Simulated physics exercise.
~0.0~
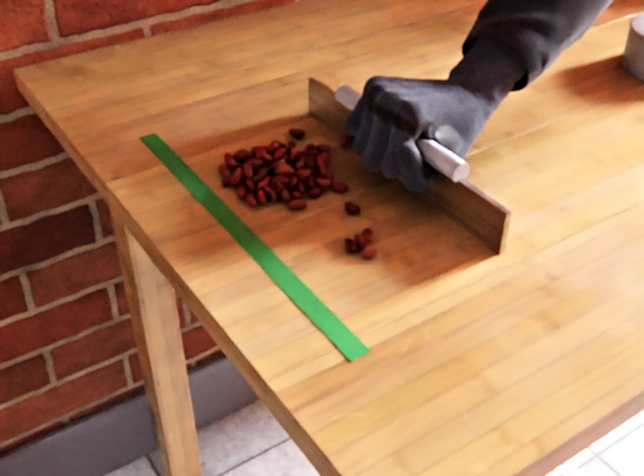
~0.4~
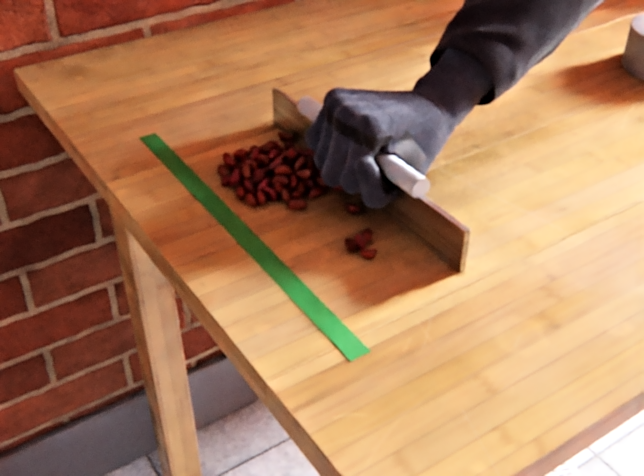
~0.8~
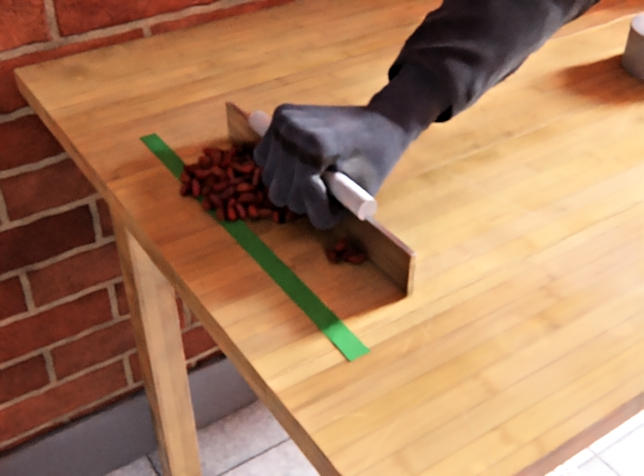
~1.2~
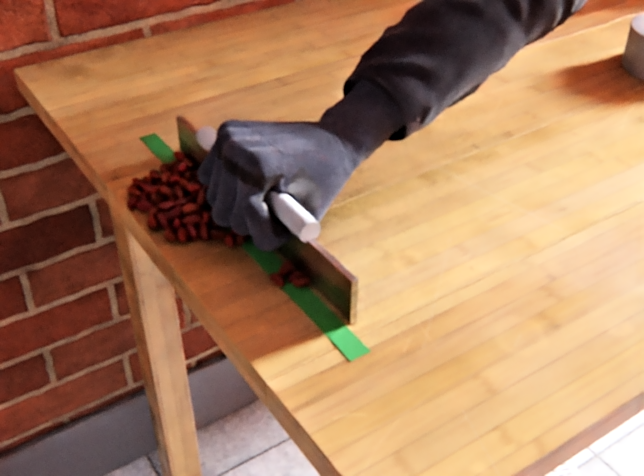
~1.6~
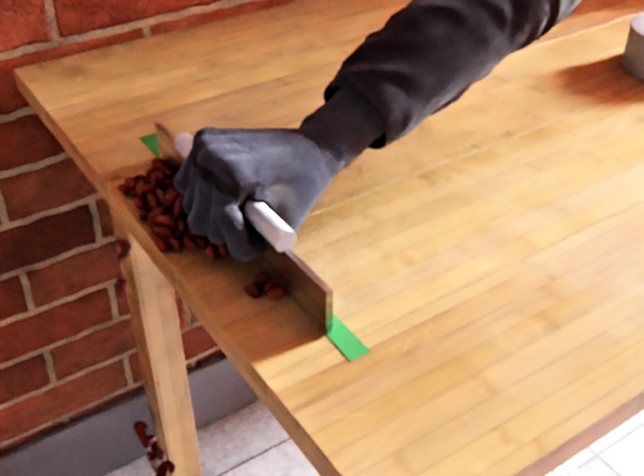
On a wooden table, a gloved hand scrapes red beans left, tipping some off the edge.
